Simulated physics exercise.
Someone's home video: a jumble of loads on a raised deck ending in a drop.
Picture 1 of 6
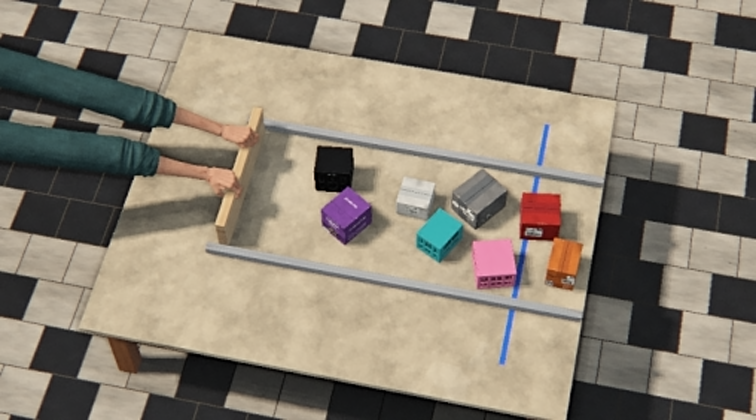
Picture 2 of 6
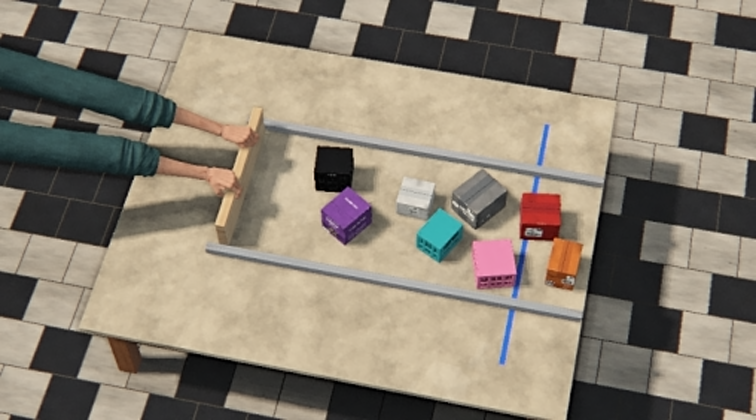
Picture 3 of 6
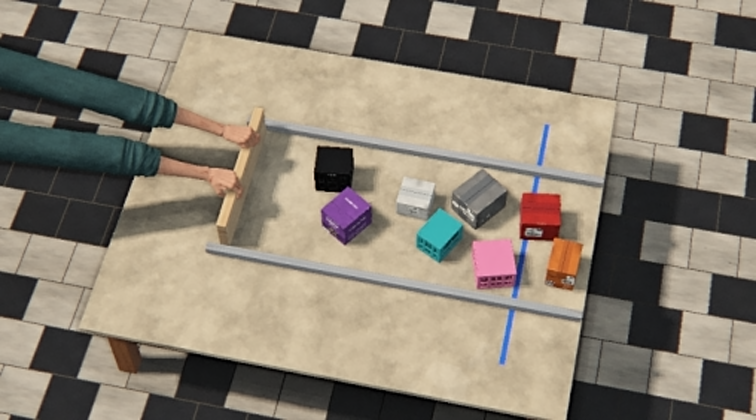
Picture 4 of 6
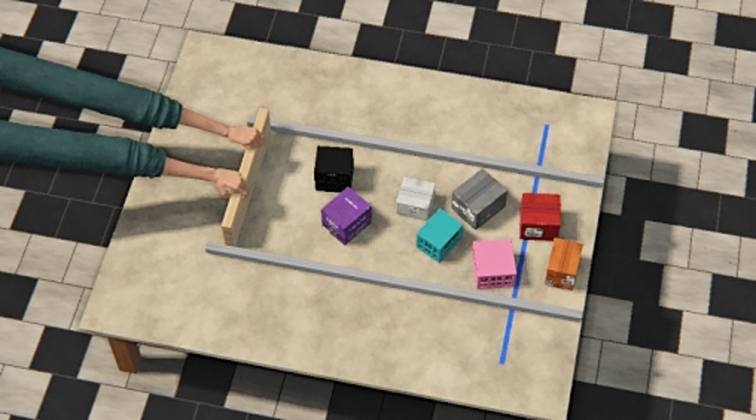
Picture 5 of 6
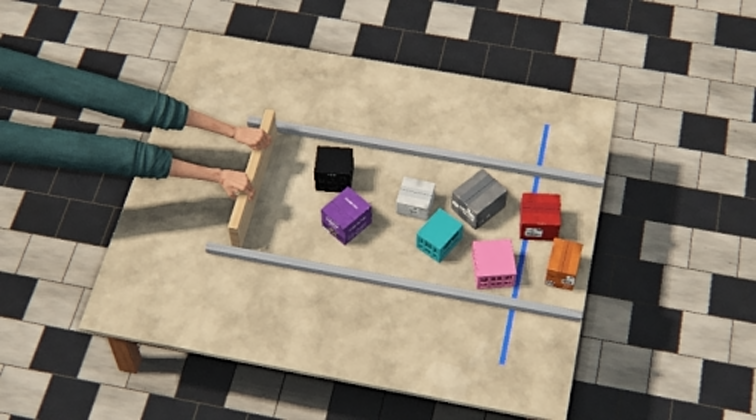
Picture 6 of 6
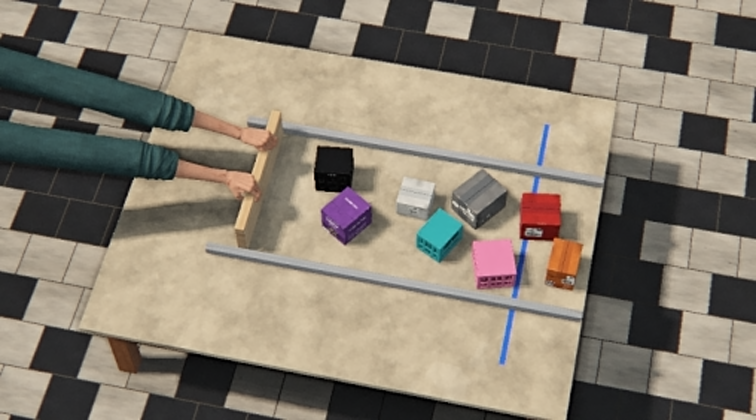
Two hands slide a wooden plank slightly right toward colored boxes that stay still.
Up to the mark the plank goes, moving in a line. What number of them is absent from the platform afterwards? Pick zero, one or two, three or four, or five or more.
Three or four of them.
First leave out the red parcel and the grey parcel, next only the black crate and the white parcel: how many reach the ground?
The count is 2 in the first case and 2 in the second.
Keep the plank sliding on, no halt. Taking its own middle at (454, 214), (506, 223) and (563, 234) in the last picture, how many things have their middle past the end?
Respectively 0, 3 and 6.
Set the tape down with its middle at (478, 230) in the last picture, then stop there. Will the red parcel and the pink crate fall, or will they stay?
The red parcel tumbles off, the pink crate does not fall.
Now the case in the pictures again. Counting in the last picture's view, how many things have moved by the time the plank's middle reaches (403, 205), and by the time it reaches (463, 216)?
Counts: 5 / 8.
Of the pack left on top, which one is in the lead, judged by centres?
Nearest at the end: The white parcel.
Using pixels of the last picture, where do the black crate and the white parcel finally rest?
Middles: Around (549, 209) and around (581, 228).
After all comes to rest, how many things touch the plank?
That would be 2 of them.
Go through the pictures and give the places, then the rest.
The first picture shows orange parcel (564, 264); red parcel (540, 217); pink crate (494, 264); plank (241, 176); tape (526, 238).
The second picture shows red parcel (540, 217); grey parcel (479, 199).
The third picture shows pink crate (494, 264); turquoise crate (440, 236).
The fourth picture shows orange parcel (564, 264); purple box (347, 216).
The fifth picture shows red parcel (540, 217); black crate (334, 170).
The sixth picture shows orange parcel (564, 264); red parcel (540, 217); pink crate (494, 264); plank (260, 180); tape (526, 238).
Early on, none off yet; orange parcel at rest near (564, 264); red parcel at rest near (540, 217); pink crate at rest near (494, 264).
Finally, the number that fall off is three or four; lost, grey parcel, pink crate, red parcel and orange parcel.
